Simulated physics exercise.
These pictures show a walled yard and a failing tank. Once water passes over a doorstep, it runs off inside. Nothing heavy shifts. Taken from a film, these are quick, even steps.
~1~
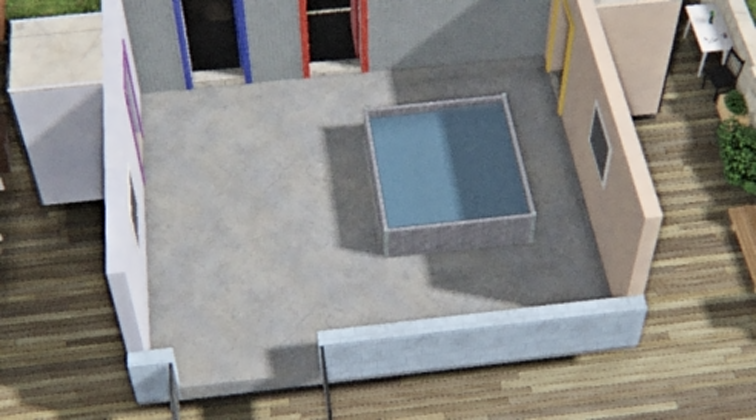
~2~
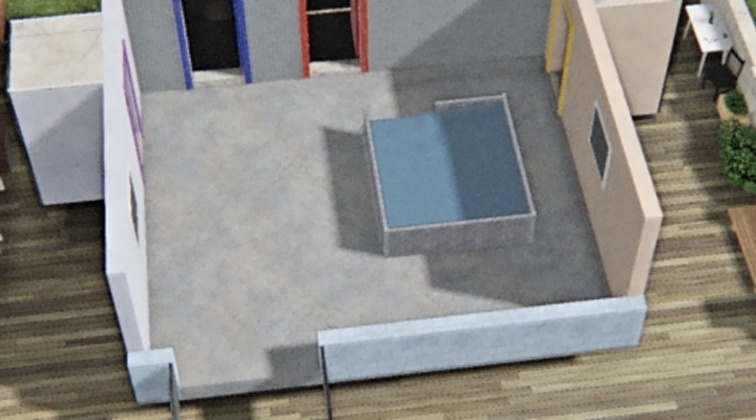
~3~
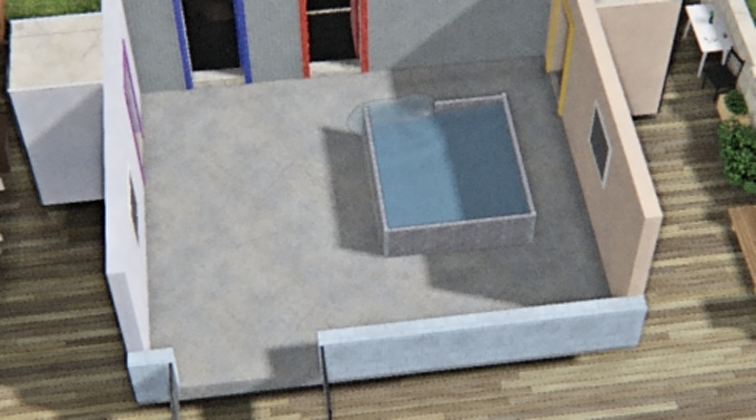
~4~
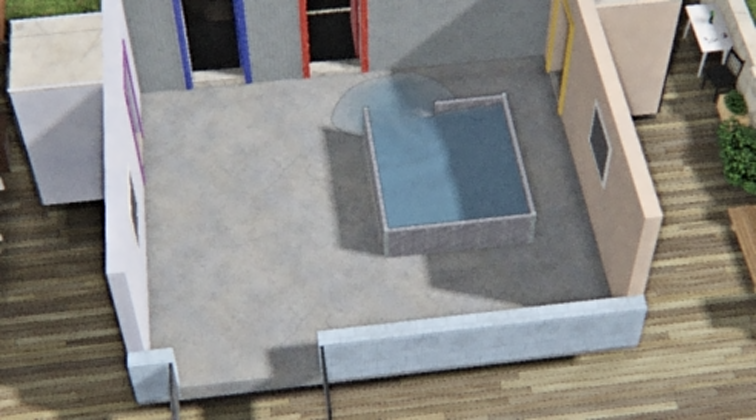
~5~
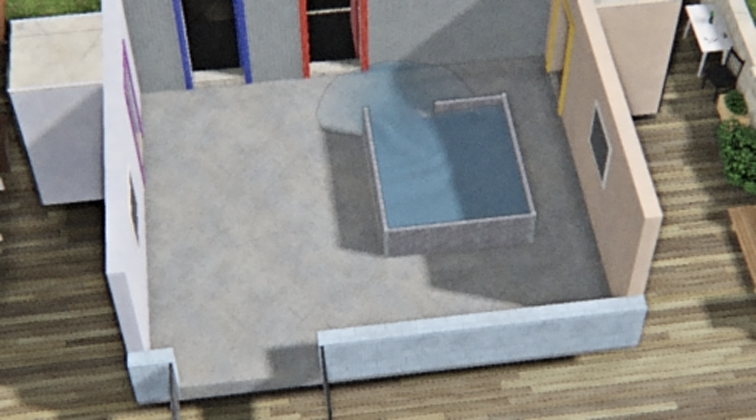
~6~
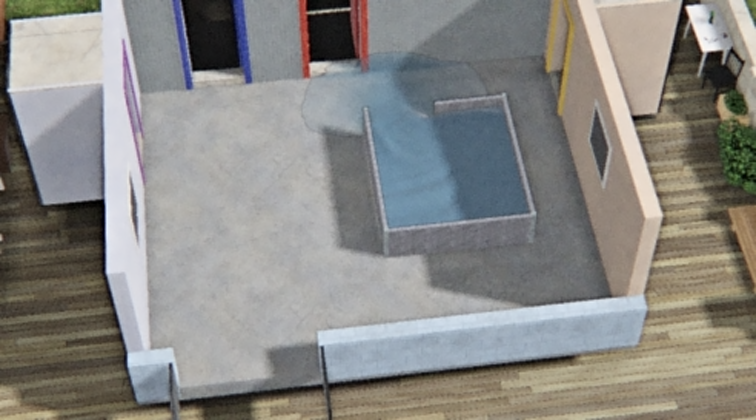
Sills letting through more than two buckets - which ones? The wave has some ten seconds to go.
Result: Blue door: Not beyond two buckets; yellow door: Beyond two buckets; purple door: Not beyond two buckets; red door: Beyond two buckets.
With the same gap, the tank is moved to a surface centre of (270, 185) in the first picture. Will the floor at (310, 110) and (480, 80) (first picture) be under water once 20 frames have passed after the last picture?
Submerged, then submerged.
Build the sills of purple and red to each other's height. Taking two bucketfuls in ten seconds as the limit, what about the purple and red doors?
I expect the purple door tops the limit while the red one tops the limit.
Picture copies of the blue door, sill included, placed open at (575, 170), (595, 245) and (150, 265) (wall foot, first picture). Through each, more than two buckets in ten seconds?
First stays short of it, second stays short of it, third stays short of it.
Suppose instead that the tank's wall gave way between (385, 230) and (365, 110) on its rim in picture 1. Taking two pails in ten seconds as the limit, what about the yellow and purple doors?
The yellow door exceeds the limit, the purple door exceeds the limit.
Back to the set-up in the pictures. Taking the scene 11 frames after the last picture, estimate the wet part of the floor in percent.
I'd put it at roughly 25 per cent.
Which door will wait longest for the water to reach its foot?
Result: The purple door.
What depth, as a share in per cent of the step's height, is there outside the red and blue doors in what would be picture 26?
About 220 %, then 50 %.
A moment on, water covers 15 % of the floor; the blue door not reached, the yellow door not reached, the purple door not reached, the red door over two buckets in.
Next, water covers 25 % of the floor; the blue door wet at the sill, nothing in, the yellow door under two buckets in, the purple door not reached, the red door far over two buckets in.
Then, water covers 40 % of the floor; the blue door wet at the sill, nothing in, the yellow door far over two buckets in, the purple door wet at the sill, nothing in, the red door far over two buckets in.
Later, water covers 70 % of the floor; the blue door wet at the sill, nothing in, the yellow door far over two buckets in, the purple door wet at the sill, nothing in, the red door far over two buckets in.
In the end, water covers 95 % of the floor; the blue door wet at the sill, nothing in, the yellow door far over two buckets in, the purple door wet at the sill, nothing in, the red door far over two buckets in.
